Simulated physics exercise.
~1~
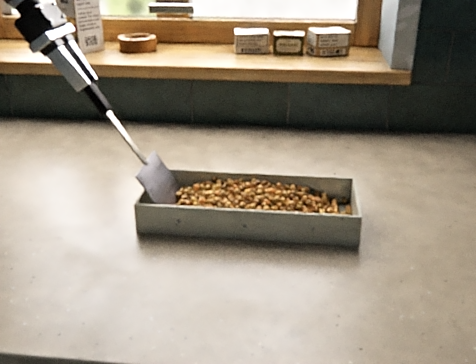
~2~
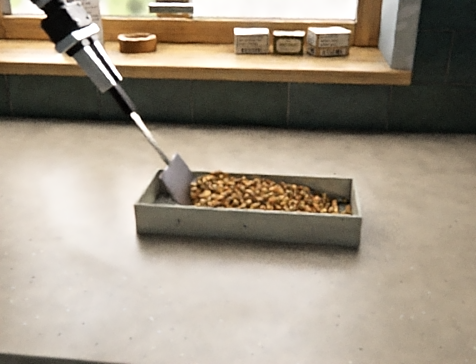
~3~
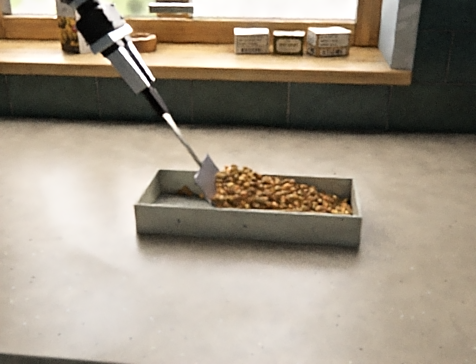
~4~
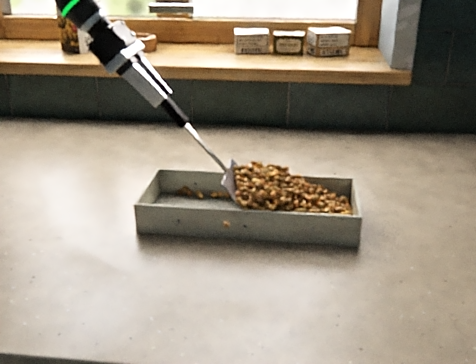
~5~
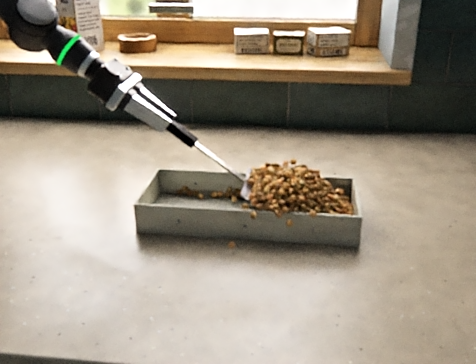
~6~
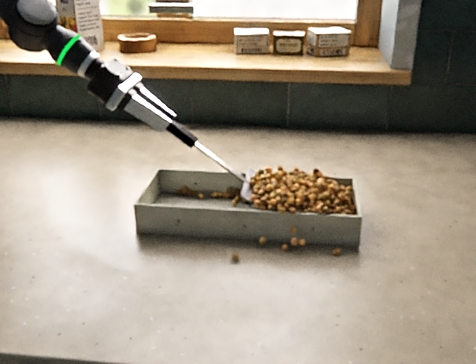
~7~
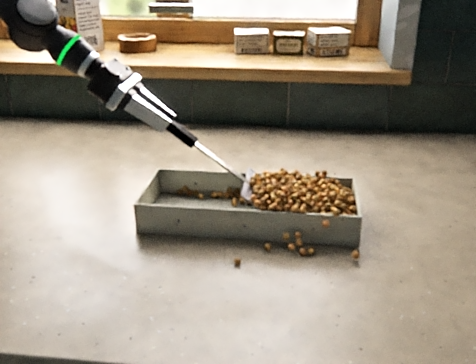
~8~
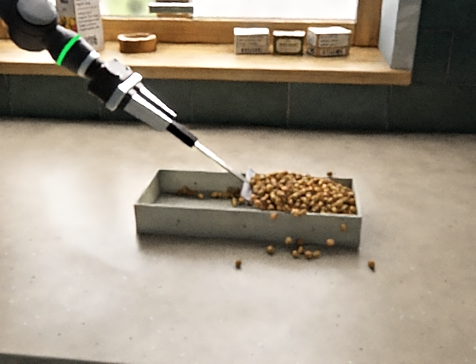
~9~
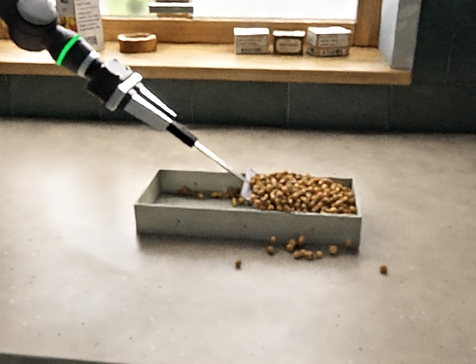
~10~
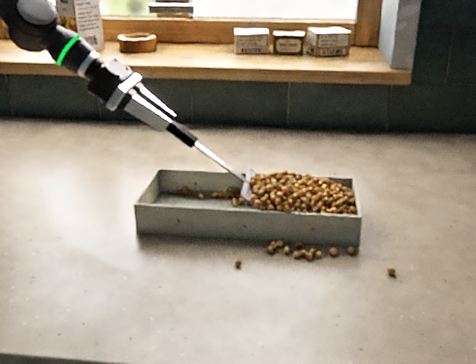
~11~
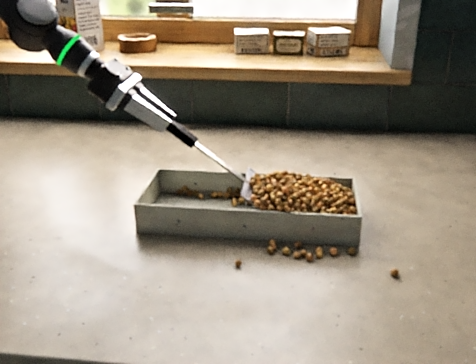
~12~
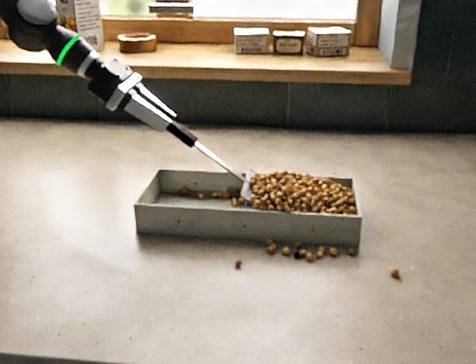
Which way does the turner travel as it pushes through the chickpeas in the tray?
The turner moves to the right, pushing the chickpeas ahead of it towards the right end of the tray.
